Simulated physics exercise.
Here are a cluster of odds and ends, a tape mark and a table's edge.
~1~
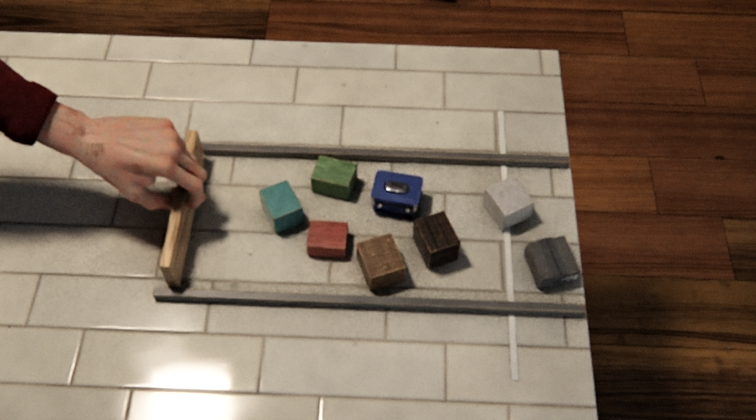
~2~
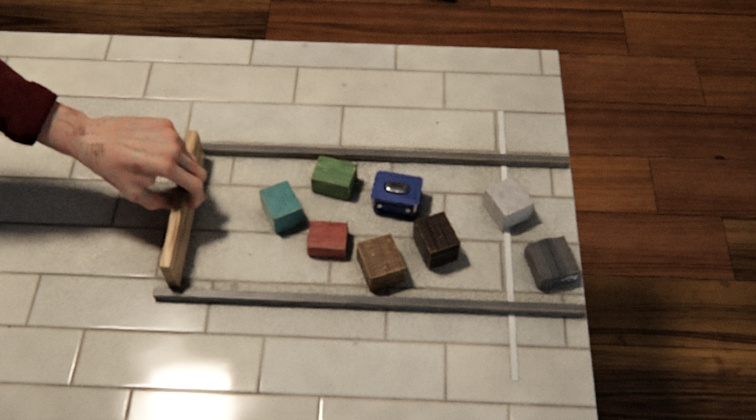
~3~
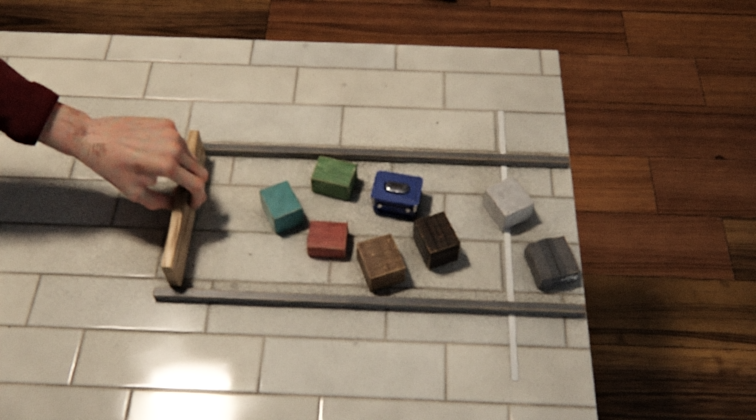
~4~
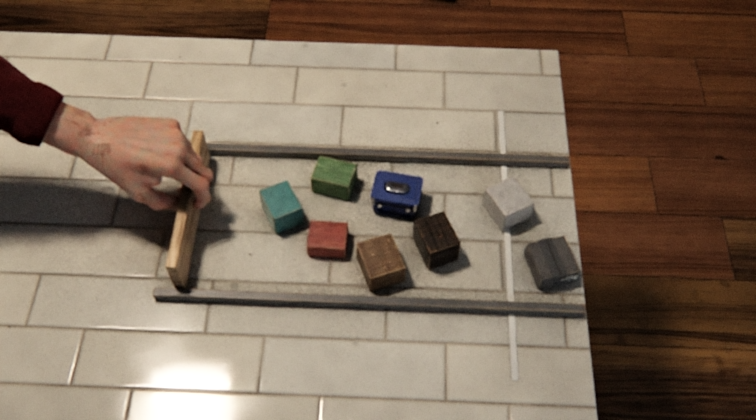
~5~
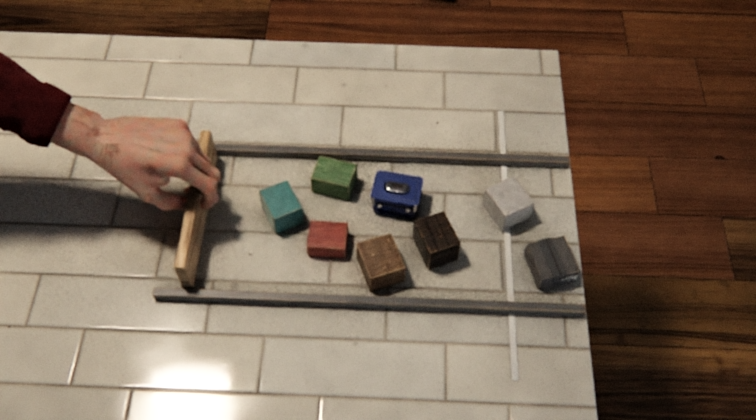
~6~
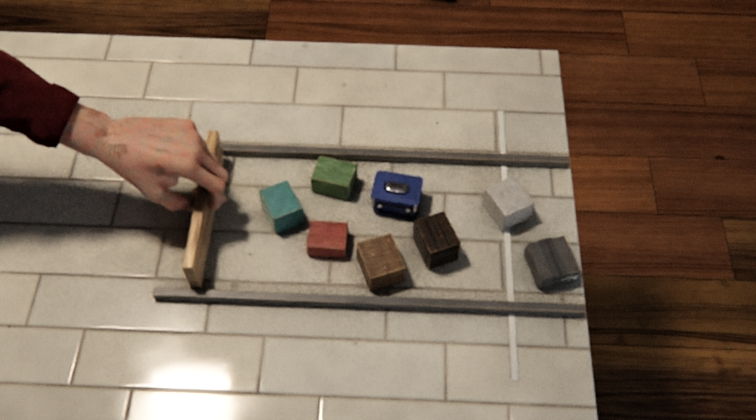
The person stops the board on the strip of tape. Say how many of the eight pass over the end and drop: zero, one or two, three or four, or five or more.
The count is one or two.
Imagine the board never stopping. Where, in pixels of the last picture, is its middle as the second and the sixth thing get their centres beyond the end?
It sits near (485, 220), and then near (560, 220).
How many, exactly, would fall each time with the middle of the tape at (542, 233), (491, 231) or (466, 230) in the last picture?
Try 1: 4; try 2: 2; try 3: 0.
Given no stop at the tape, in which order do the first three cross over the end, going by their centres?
White block, grey box, blue case.
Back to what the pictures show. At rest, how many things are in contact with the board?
It's 4.
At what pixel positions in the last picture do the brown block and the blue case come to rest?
The brown block stops around (533, 283); the blue case around (568, 206).
Early on, none off yet; grey box at rest near (551, 262); white block at rest near (508, 203); black block at rest near (436, 240).
Finally, the number that fall off is one or two; lost, white block and grey box.
